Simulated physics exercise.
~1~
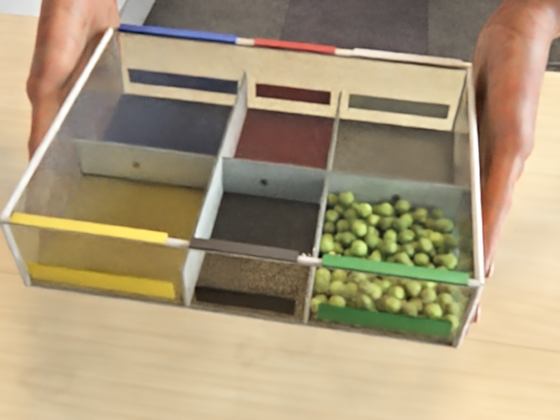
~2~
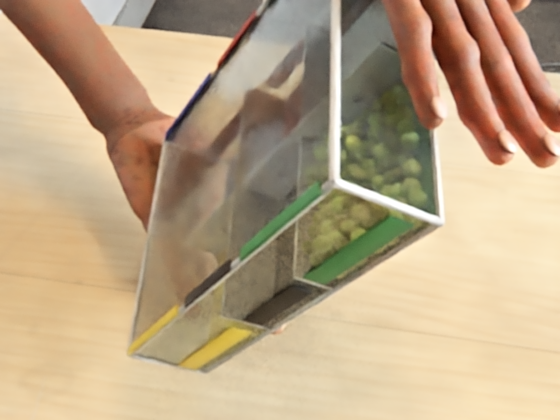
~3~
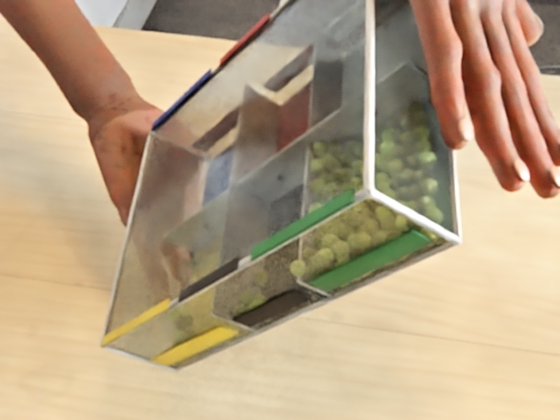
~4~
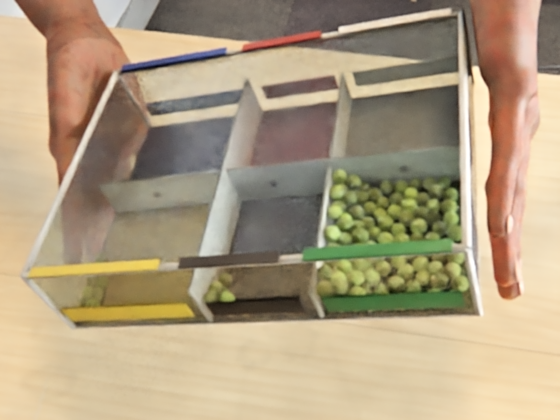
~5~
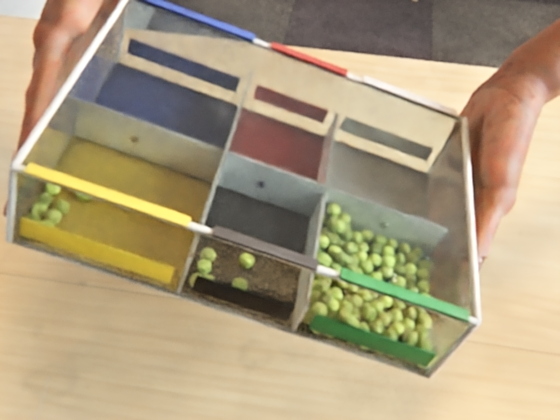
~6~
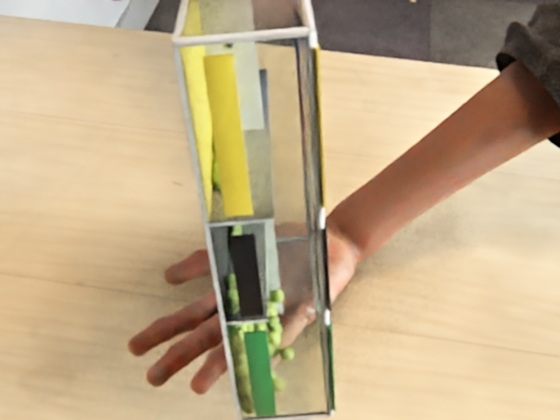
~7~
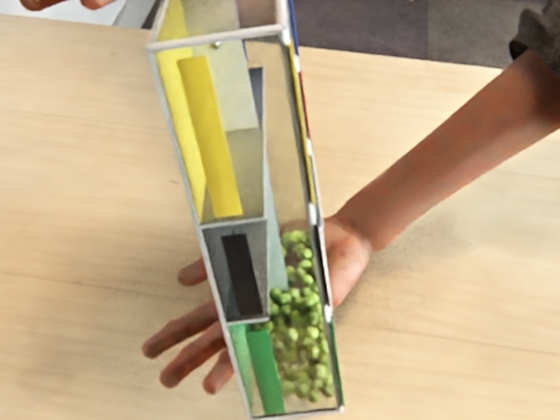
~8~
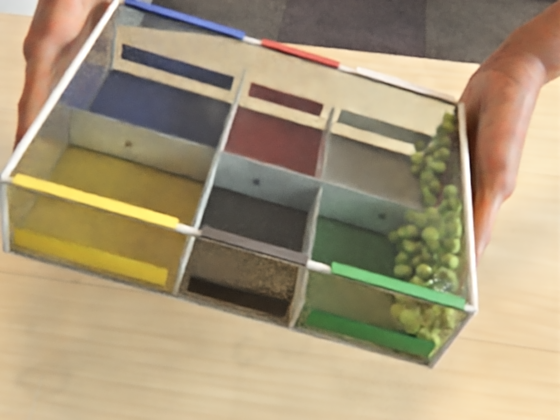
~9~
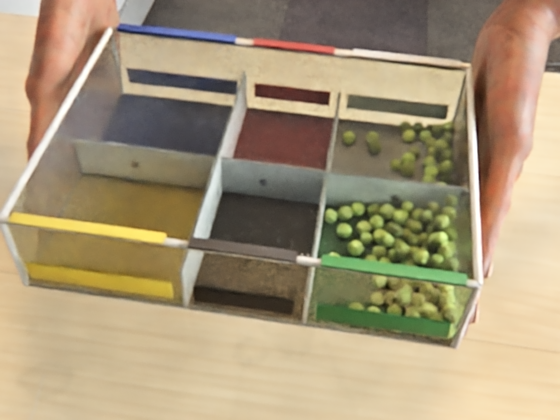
Green peas fill the green compartment of a clear-lidded box, which two hands hold above a pale wooden table, while its other five compartments sit empty. The hands tip the box steeply so its left end drops, then bring it back, and a few peas end up in the black and yellow compartments. Next the box swings up almost on edge the other way, with its green end lowest, and the peas slide back and pile against that end. As it levels out, most of the peas rest in the green compartment and a smaller group remains in the white one behind it.
